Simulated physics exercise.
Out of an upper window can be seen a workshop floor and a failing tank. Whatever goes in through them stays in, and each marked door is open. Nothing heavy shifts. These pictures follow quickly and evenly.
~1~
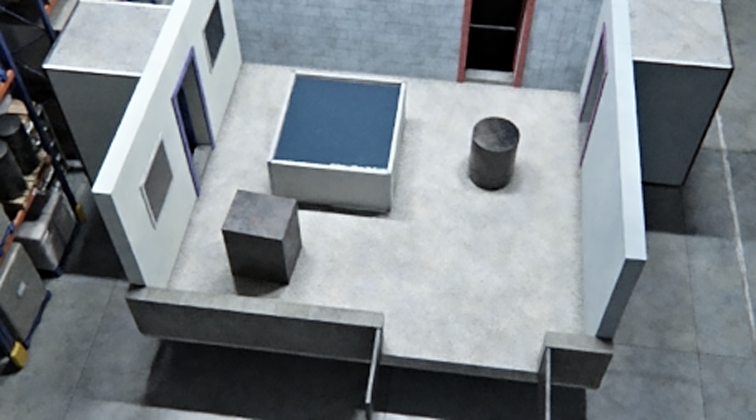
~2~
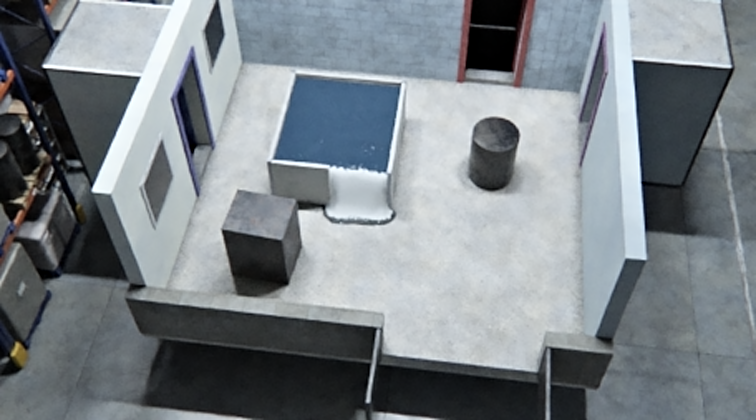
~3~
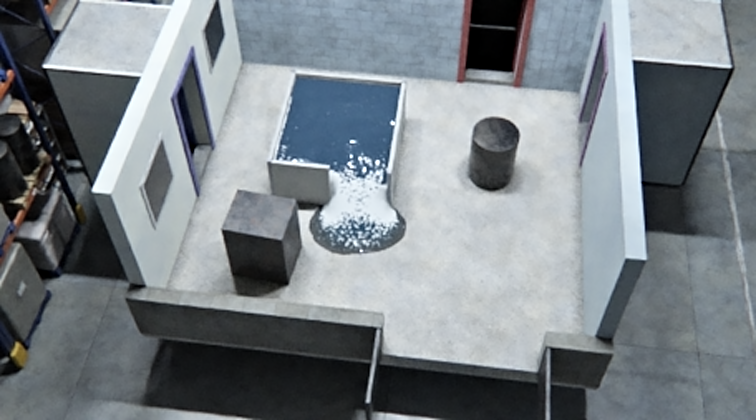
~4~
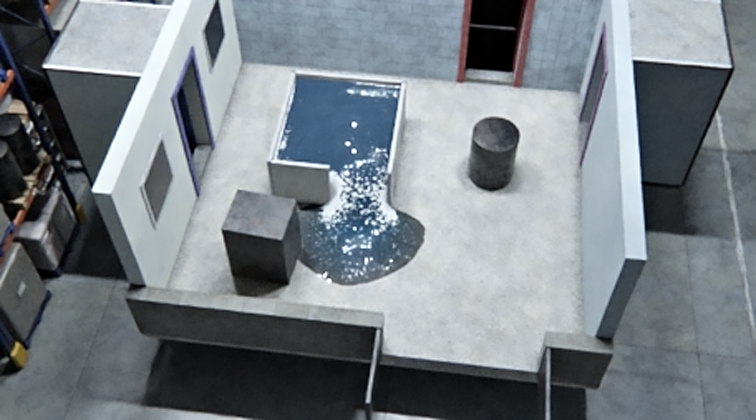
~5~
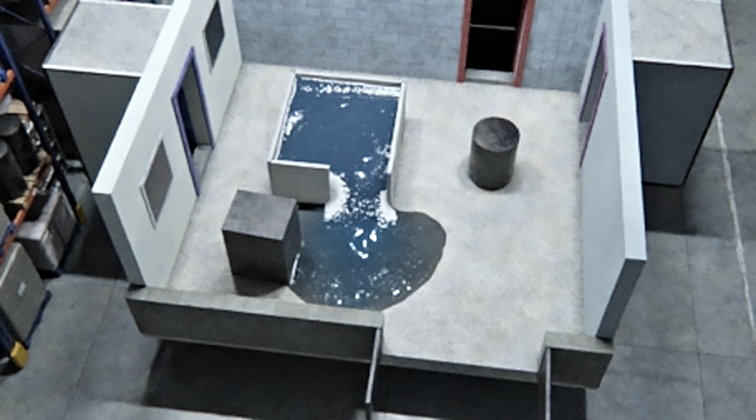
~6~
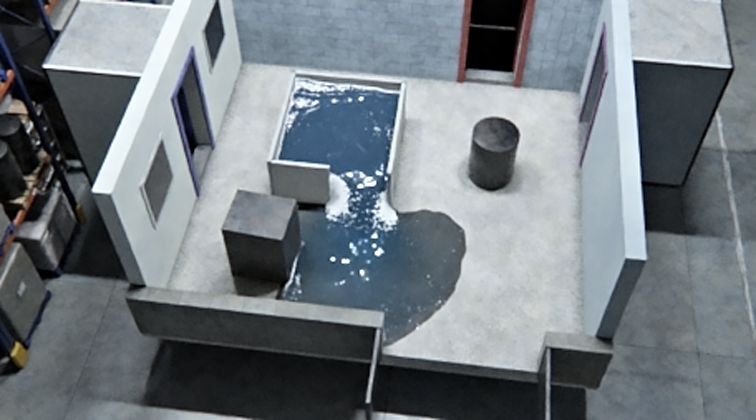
The footage shows a water tank, seen from above in a walled enclosure, opening at its front right corner; water pours through the gap and spreads across the pale floor, past a dark block and toward the low front wall.
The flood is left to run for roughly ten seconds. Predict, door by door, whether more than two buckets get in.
The red door does not pass two; the blue door does not pass two; the purple door does not pass two.
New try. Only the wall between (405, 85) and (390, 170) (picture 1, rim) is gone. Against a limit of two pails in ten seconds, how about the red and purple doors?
In brief: Red door exceeds the mark and purple door exceeds the mark.
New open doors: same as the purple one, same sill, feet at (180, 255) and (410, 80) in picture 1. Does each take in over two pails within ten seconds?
The first door runs past the limit, while the second remains below the limit.
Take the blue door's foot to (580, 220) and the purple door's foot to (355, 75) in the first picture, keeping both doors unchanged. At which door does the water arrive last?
It would be the door marked red.
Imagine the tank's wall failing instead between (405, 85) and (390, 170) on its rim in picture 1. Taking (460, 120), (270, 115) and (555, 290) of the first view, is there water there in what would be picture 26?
First soaked, second unwetted, third soaked.
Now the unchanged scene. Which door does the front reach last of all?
My pick is the red door.
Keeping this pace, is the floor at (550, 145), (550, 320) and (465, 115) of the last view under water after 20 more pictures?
First spot not wet, second soaked, third not wet.
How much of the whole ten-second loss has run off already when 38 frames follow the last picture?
Estimated share: Close to 80 %.
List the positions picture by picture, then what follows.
The first frame shows the water tank at (340, 123) is whole and still.
In the second frame, the front is at (393, 213), out from the gap at (359, 195).
In the third frame, the front is at (333, 247), out from the gap at (359, 196).
In the fourth frame, water pours out at (359, 196) and has run to (346, 281).
In the fifth frame, water pours out at (359, 196) and has run to a hidden place.
In the sixth frame, the front is at a hidden place, out from the gap at (359, 196).
A moment on, water covers 30 % of the floor; the red door not reached, the blue door not reached, the purple door not reached.
Next, water covers 35 % of the floor; the red door not reached, the blue door wet at the sill, nothing in, the purple door not reached.
Then, water covers 45 % of the floor; the red door not reached, the blue door wet at the sill, nothing in, the purple door not reached.
Later, water covers 80 % of the floor; the red door not reached, the blue door wet at the sill, nothing in, the purple door wet at the sill, nothing in.
In the end, water covers 95 % of the floor; the red door wet at the sill, nothing in, the blue door wet at the sill, nothing in, the purple door wet at the sill, nothing in.
